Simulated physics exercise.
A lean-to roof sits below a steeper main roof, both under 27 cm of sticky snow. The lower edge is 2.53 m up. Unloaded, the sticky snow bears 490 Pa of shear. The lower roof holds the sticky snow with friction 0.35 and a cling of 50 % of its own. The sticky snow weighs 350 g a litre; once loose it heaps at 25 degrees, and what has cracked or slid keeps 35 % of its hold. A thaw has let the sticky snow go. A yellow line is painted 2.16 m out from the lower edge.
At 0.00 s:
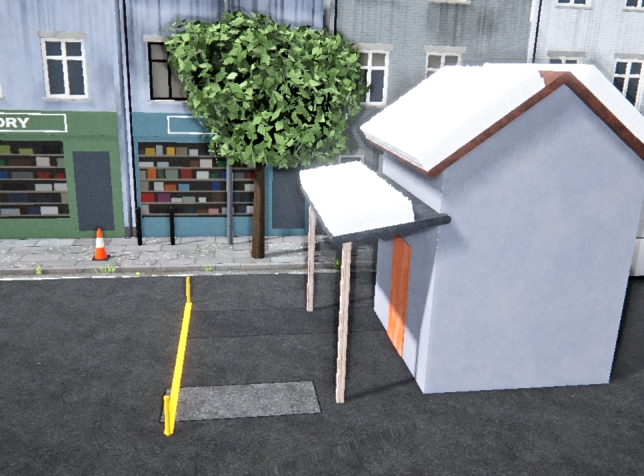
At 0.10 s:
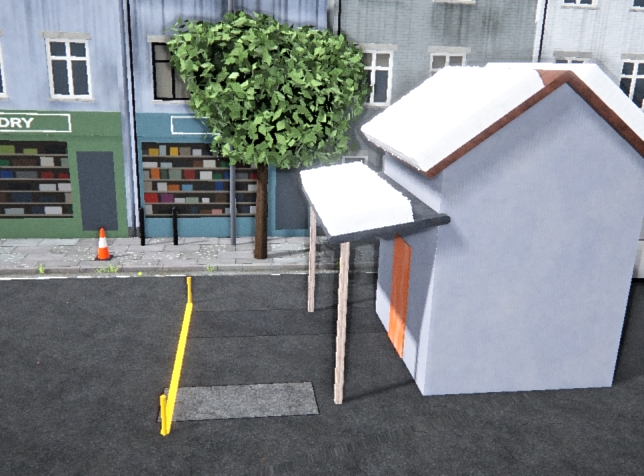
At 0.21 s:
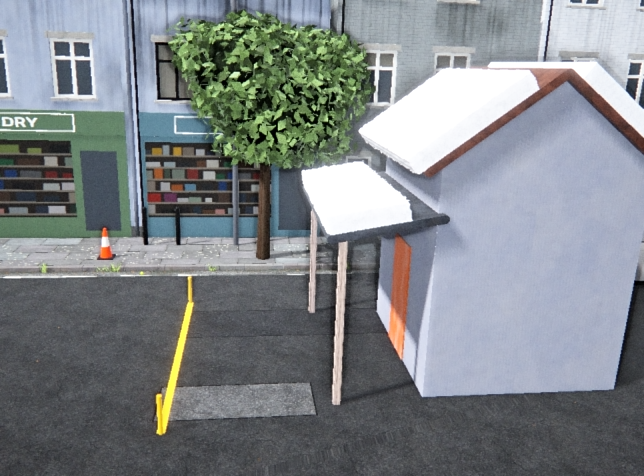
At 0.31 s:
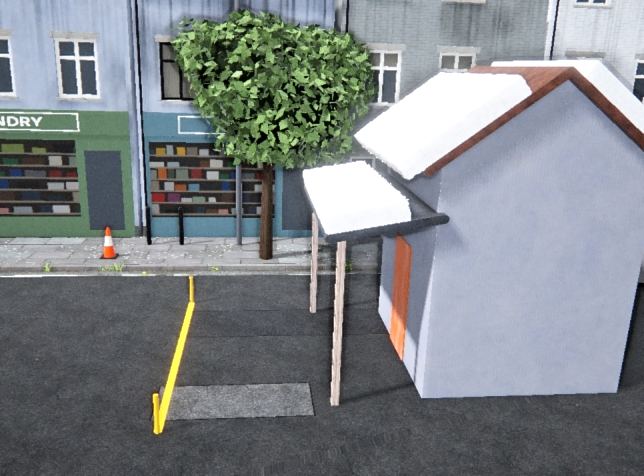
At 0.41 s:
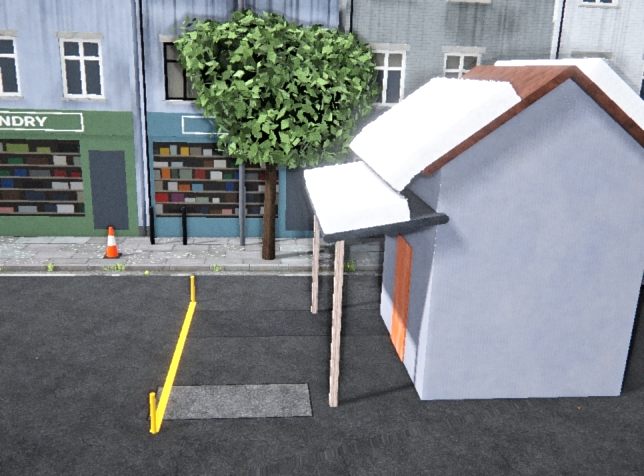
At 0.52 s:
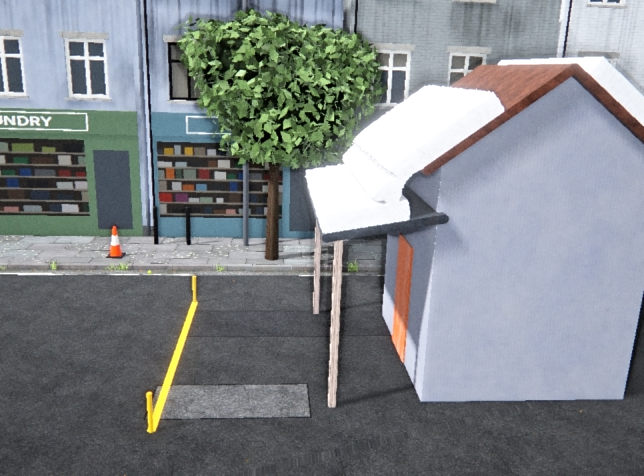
The white snow on the small house's steep roof slides left onto the lower lean-to roof.
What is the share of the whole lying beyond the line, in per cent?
The share of the whole lying beyond the line is near 11 %.
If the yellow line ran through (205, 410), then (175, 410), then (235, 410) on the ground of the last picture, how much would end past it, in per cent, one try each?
In turn about 25 %, 16 %, 40 %.
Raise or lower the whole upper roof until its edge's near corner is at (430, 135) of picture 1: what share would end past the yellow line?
In that case some 30 per cent.
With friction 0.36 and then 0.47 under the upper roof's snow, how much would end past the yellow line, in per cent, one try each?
In turn about 1 %, 0 %.
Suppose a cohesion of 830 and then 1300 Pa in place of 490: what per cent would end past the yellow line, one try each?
In that order: 2 %, 1 %.
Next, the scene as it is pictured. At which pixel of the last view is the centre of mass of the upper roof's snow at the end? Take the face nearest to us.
Near (249, 347).
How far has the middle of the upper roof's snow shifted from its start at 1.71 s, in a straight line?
About 3.6 m.
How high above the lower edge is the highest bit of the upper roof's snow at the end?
Some 0.5 m.
By 1.06 s, none is below the lower edge and 0 % is past the line.
By 1.71 s, 57 % is below the lower edge and 0 % is past the line.
By 2.35 s, 64 % is below the lower edge and 11 % is past the line.
By 3.00 s, 64 % is below the lower edge and 11 % is past the line.
By 3.10 s, at the end, 64 % is below the lower edge and 11 % is past the line.
